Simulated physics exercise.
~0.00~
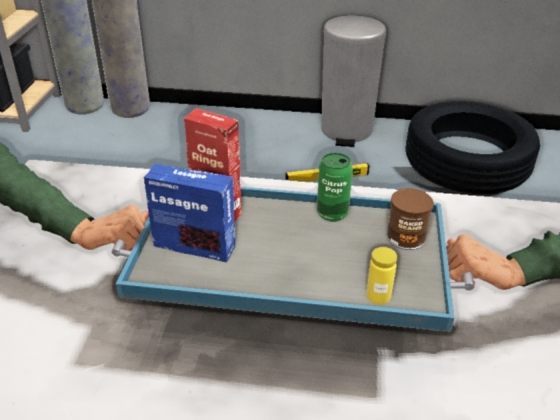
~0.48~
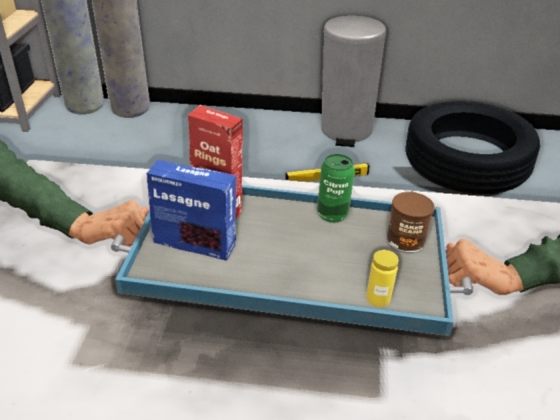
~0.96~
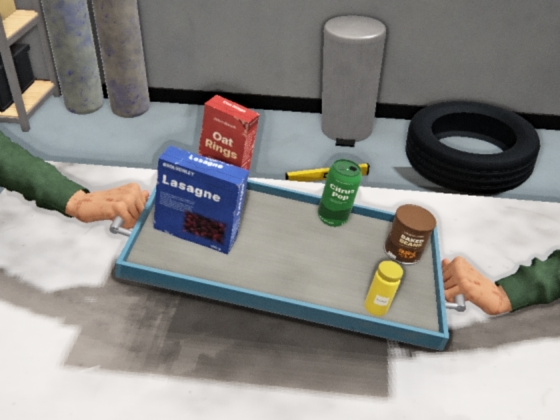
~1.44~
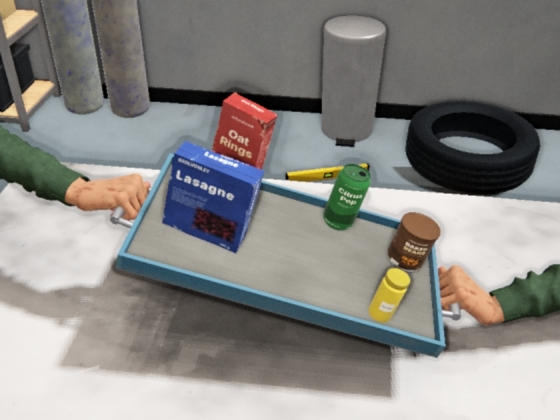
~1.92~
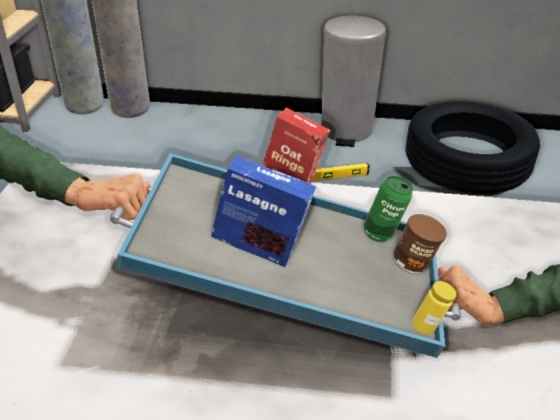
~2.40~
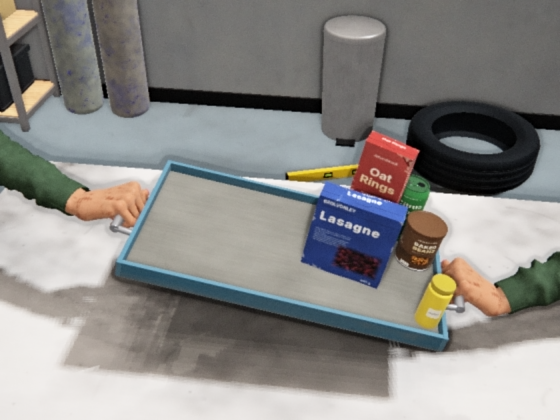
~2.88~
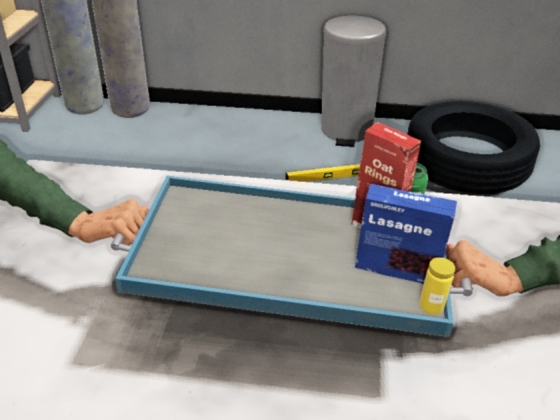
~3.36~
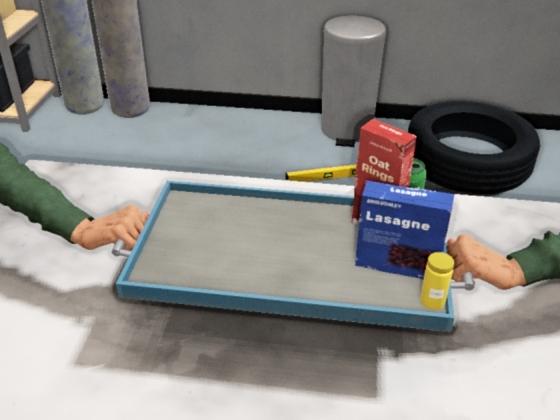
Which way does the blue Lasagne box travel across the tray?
The blue Lasagne box slides to the right, ending up near the right end of the tray.
